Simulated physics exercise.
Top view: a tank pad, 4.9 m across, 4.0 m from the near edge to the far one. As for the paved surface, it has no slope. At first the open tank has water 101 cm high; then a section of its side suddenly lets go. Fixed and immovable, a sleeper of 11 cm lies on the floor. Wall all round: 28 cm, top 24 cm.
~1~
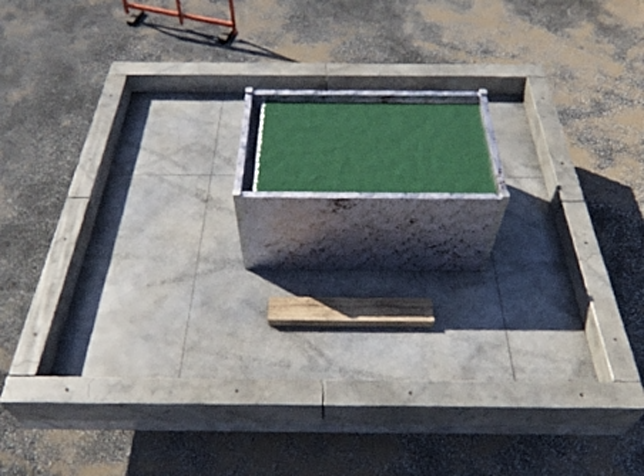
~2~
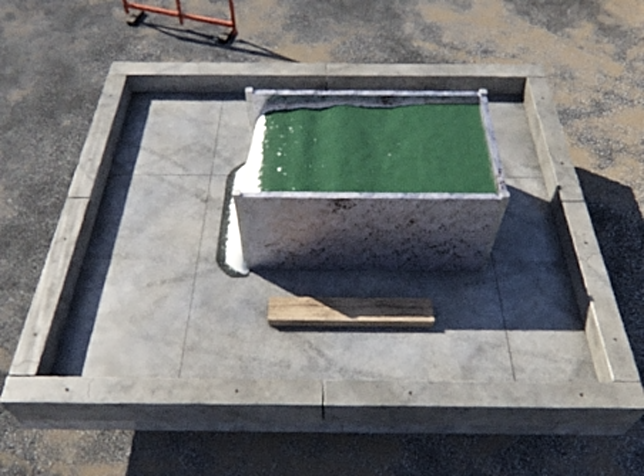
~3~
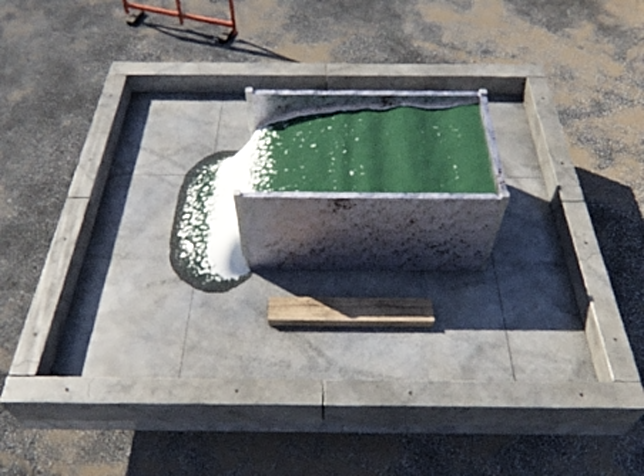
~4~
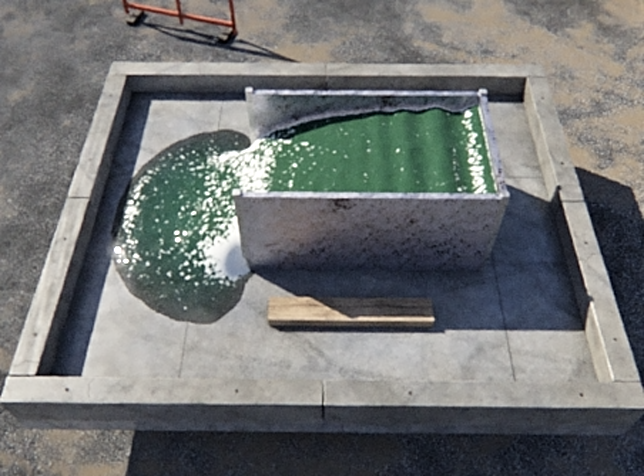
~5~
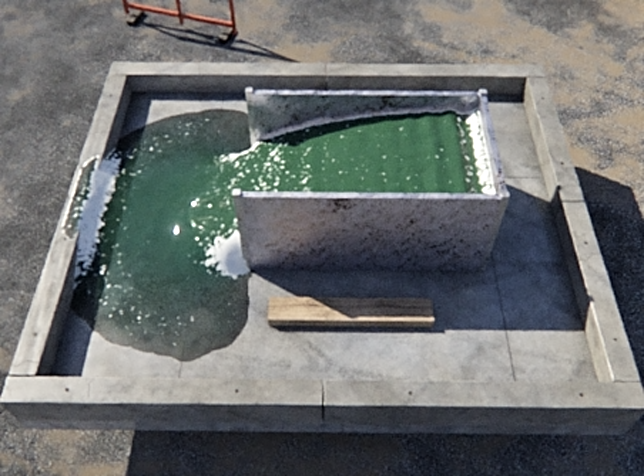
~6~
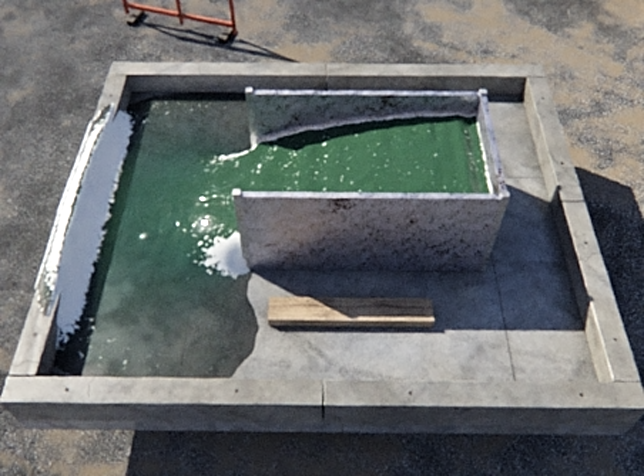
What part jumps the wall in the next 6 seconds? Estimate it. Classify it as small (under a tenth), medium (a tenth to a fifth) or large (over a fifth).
Large.
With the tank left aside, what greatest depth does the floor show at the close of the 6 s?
Roughly 28 cm.
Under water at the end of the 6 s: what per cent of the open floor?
95 %.
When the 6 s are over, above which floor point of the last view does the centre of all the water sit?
Around (349, 216).
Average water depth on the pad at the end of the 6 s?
It's about 12 cm.
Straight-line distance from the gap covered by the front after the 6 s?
Roughly 3.8 m.
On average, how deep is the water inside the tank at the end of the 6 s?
Mean depth: About 8 cm.
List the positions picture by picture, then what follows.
In the first frame, still water, 101 cm deep, in the open tank at (368, 147).
In the second frame, the front is at (243, 273), 0.8 m from the gap at (253, 194); 0.3 m2 of floor is under water; 101 cm left at the back of the open tank.
In the third frame, the front is at (195, 278), 1.0 m from the gap at (253, 194); 1.2 m2 of floor is under water; 101 cm left at the back of the open tank.
In the fourth frame, water pours out at (254, 198) and has run 1.5 m, to (125, 267); deepest outside 45 cm, 94 cm at the open tank's back.
In the fifth frame, water pours out at (254, 199) and has run 2.0 m, to (75, 297); deepest outside 45 cm, 86 cm at the open tank's back.
In the sixth frame, the front is at (129, 108), 2.4 m from the gap at (254, 200); 6.3 m2 of floor is under water; 86 cm left at the back of the open tank.
A moment later water covers 40 % of the floor and is deepest (68 cm) near (82, 272); 2 % is over the wall.
Soon after water covers 40 % of the floor and is deepest (63 cm) near (115, 157); 7 % is over the wall.
Next water covers 60 % of the floor and is deepest (48 cm) near (49, 388); 23 % is over the wall.
Later on water covers 80 % of the floor and is deepest (32 cm) near (599, 394); 27 % is over the wall.
At the end water covers 80 % of the floor and is deepest (28 cm) near (483, 207); 27 % is over the wall.
